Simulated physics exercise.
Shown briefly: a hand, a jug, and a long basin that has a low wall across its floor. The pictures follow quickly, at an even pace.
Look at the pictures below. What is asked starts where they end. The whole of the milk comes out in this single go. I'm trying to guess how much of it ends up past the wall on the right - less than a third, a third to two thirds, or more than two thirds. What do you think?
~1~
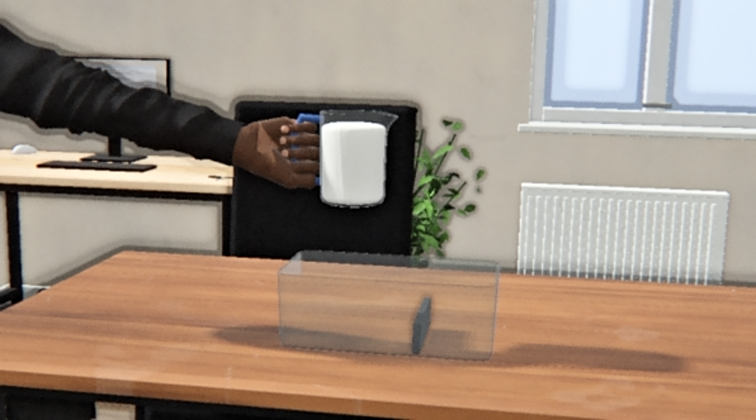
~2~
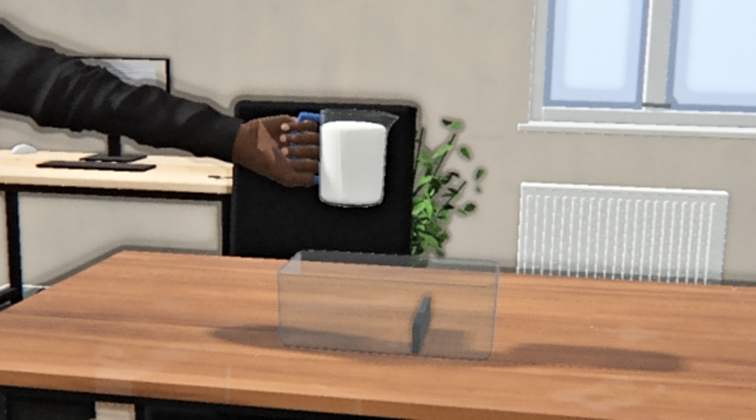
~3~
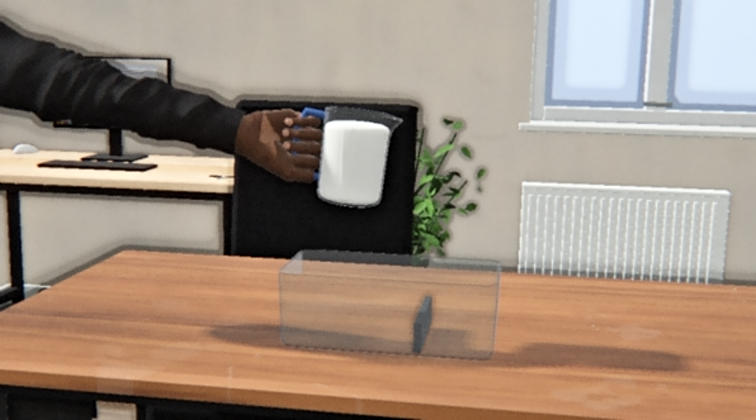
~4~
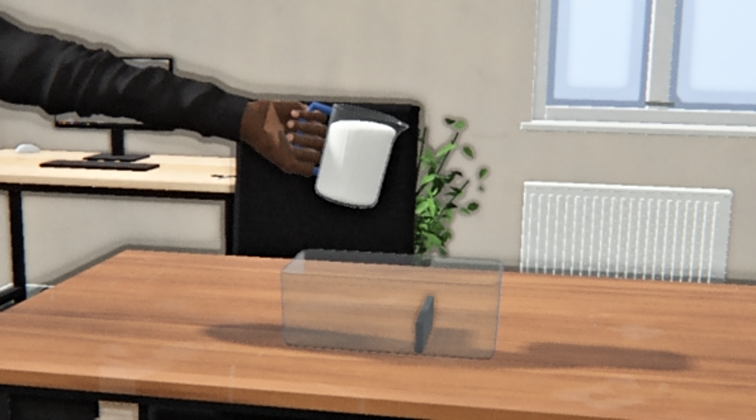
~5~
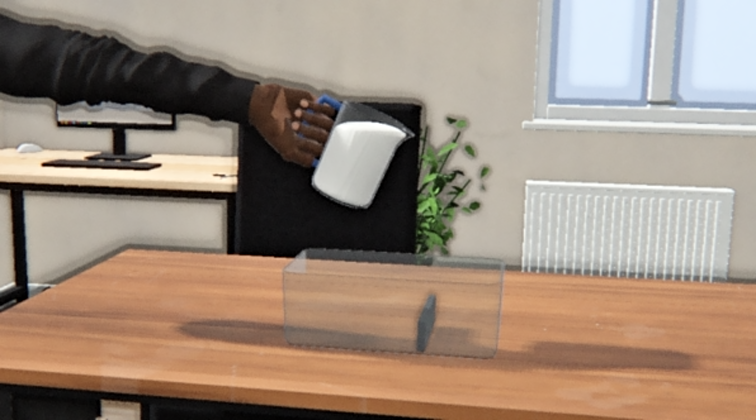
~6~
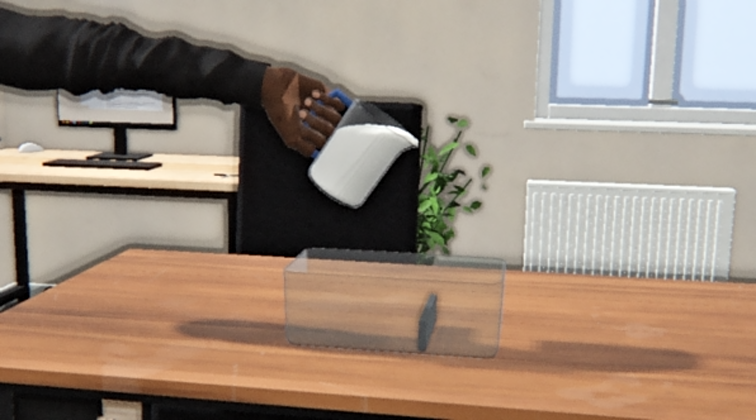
I'd say more than two thirds.
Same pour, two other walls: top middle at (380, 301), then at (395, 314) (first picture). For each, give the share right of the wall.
About 90 % for the first and about 85 % for the second.
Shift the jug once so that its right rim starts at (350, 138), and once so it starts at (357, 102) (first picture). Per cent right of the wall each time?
One after the other: 5 %, 10 %.
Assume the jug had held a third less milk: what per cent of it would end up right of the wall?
I'd put it at around 70 %.
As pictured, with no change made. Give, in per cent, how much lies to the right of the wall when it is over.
I'd say near 75 in a hundred.
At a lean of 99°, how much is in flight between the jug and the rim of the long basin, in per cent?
Around 25 %.
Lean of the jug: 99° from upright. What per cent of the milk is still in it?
60 per cent, approximately.
A moment on, the jug is tipped on its side and 60 per cent is still to pour, 0 is left of the wall and 15 right of it.
Next, the jug is tipped right over and 10 per cent is still to pour, 8 is left of the wall and 62 right of it.
Then the jug is tipped right over and 0 per cent is still to pour, 20 is left of the wall and 73 right of it.
Later the jug is tipped right over and 0 per cent is still to pour, 22 is left of the wall and 74 right of it.
At rest 22 per cent lies left of the wall, 74 right of it and 5 outside.
